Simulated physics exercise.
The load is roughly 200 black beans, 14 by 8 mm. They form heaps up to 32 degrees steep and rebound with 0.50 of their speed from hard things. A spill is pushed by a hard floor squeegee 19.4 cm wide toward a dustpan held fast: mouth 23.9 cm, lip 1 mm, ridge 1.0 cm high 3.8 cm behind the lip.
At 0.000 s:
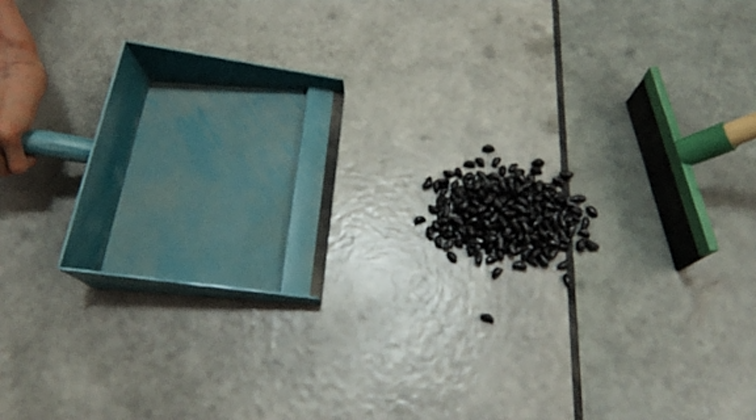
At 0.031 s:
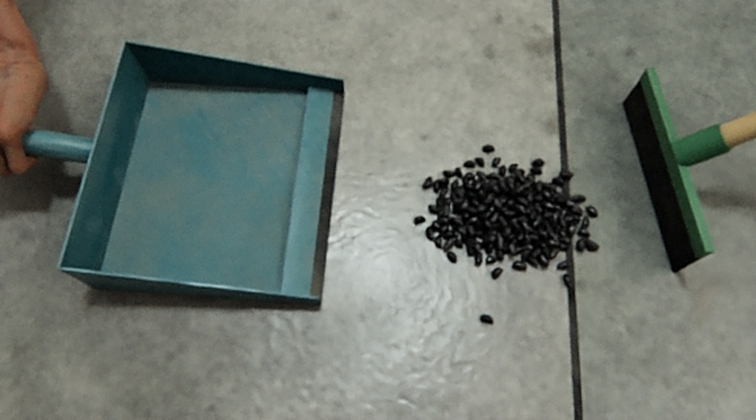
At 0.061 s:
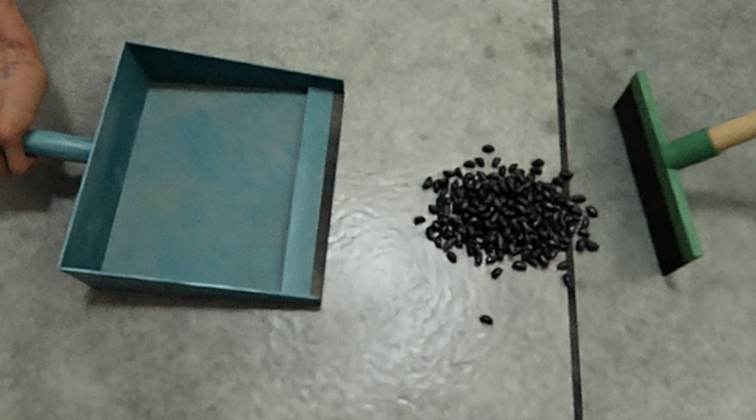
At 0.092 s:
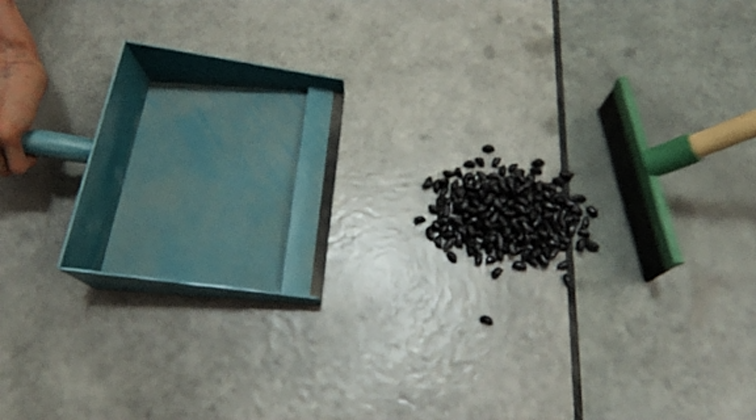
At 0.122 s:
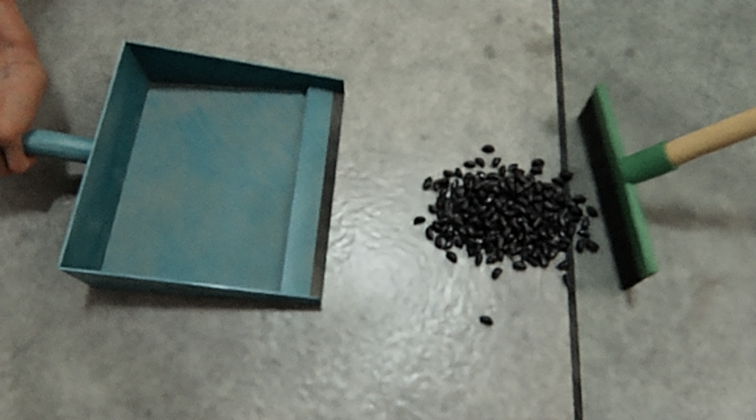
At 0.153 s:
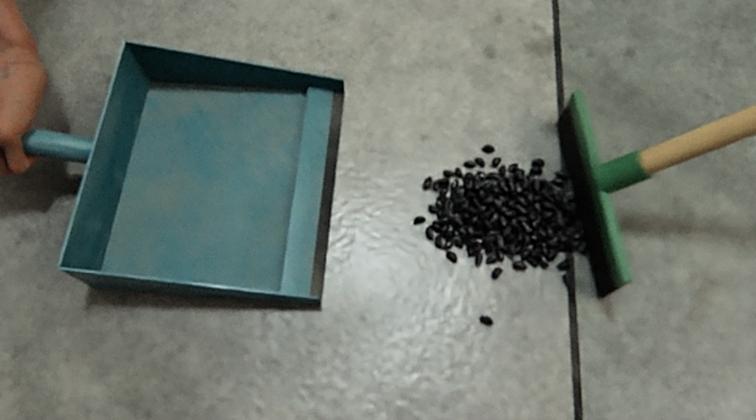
A green squeegee slides left across the gray floor and nudges the edge of the black beans.
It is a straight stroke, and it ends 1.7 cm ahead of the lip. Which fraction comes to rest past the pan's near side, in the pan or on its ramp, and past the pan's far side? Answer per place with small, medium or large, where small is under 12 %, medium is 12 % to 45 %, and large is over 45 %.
Past the pan's near side medium, in the pan or on its ramp medium, past the pan's far side small.
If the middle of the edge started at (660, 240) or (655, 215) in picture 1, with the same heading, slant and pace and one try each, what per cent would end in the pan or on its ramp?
First try about 15 per cent, second about 35 per cent.
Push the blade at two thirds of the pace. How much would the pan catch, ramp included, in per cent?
About 30 per cent.
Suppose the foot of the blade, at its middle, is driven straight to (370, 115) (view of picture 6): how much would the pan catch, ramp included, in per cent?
About 25 per cent.
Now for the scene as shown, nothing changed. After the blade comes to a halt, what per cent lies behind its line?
Roughly 10 per cent of it.
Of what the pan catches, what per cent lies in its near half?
Roughly 80 percent.
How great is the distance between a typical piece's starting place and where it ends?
It comes to some 20 cm.
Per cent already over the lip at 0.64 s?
I'd say some 40 per cent.
After 0.31 s, middle of the blade 13 cm from the lip; 0 % over the lip, far side 0 %, near side 5 %.
Then, at 0.41 s, middle of the blade 6 cm from the lip; 0 % over the lip, far side 0 %, near side 15 %.
After 0.64 s, middle of the blade 3 cm from the lip; 40 % over the lip, far side 0 %, near side 25 %.
At rest (1.8 s), near side 25 %, pan 40 %, far side 0 %, in front of the lip or behind the blade 35 %.
